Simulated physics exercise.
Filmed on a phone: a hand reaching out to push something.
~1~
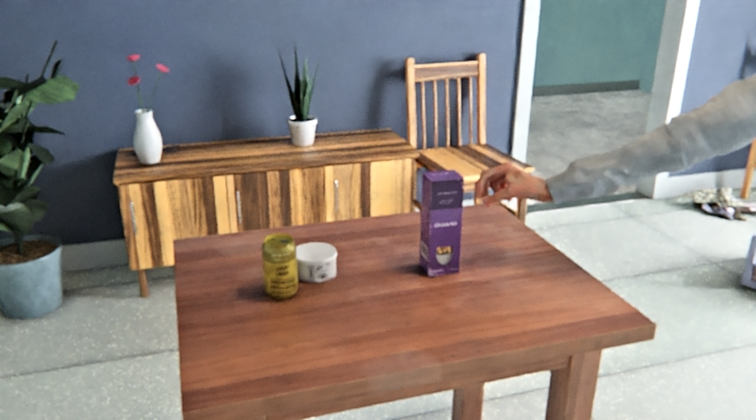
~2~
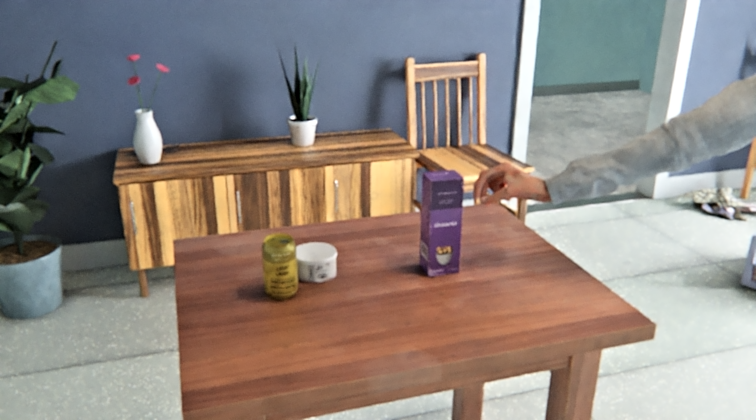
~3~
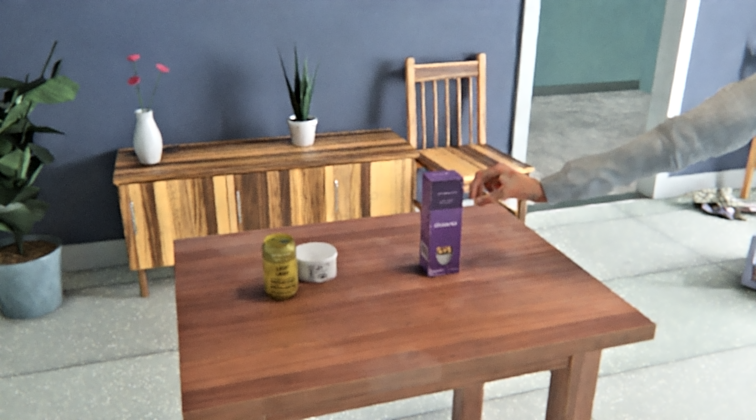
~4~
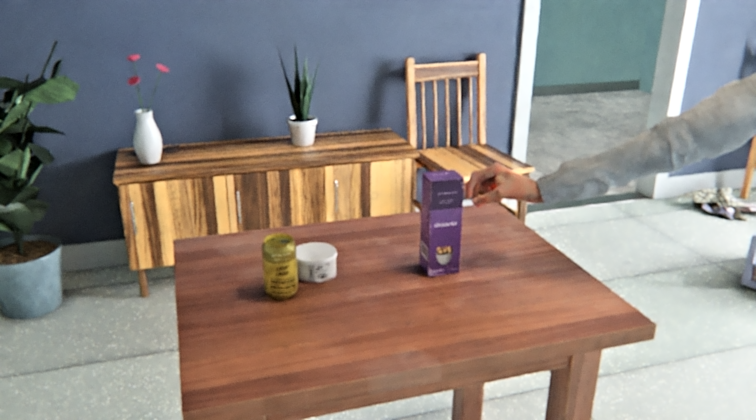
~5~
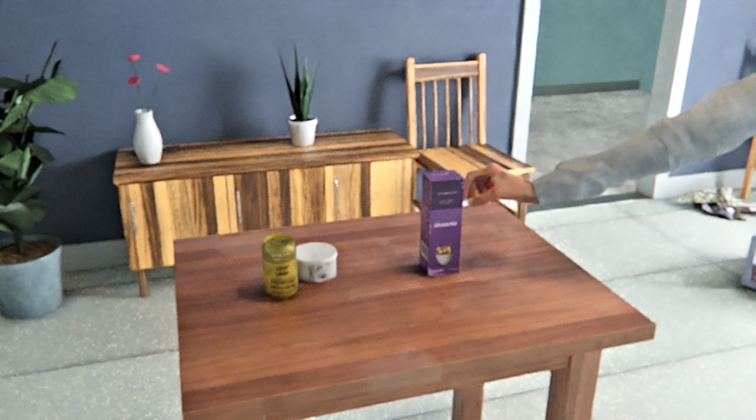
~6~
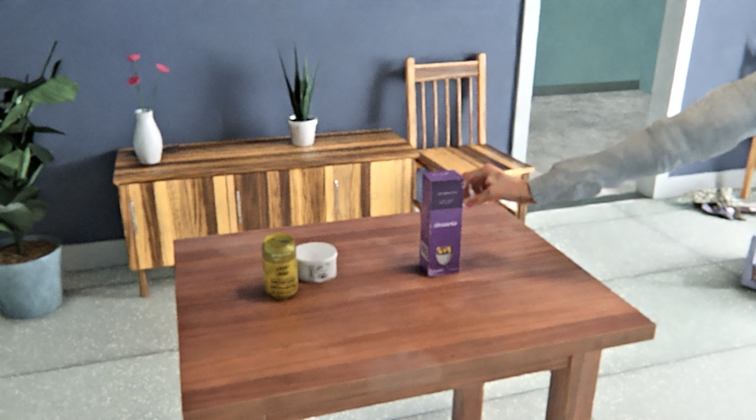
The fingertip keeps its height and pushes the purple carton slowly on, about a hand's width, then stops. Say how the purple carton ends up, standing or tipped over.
The purple carton falls over.
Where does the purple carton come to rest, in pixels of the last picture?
Near (370, 279).
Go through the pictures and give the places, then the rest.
The first frame shows purple carton (441, 223).
The second frame shows purple carton (441, 223).
The third frame shows purple carton (441, 223).
The fourth frame shows purple carton (441, 223).
The fifth frame shows purple carton (441, 223).
The sixth frame shows purple carton (441, 223).
Then, 0.60 s after the last picture, purple carton tipped 14° from how it was near (429, 222).
Then, 1.10 s after the last picture, purple carton tipped 46° from how it was near (401, 230).
Then, 1.30 s after the last picture, purple carton on its side near (372, 257).
Then, 1.40 s after the last picture, purple carton on its side near (370, 274).
At rest, tipped over on the table, purple carton. Seen from the same camera at the end, purple carton near (370, 279).
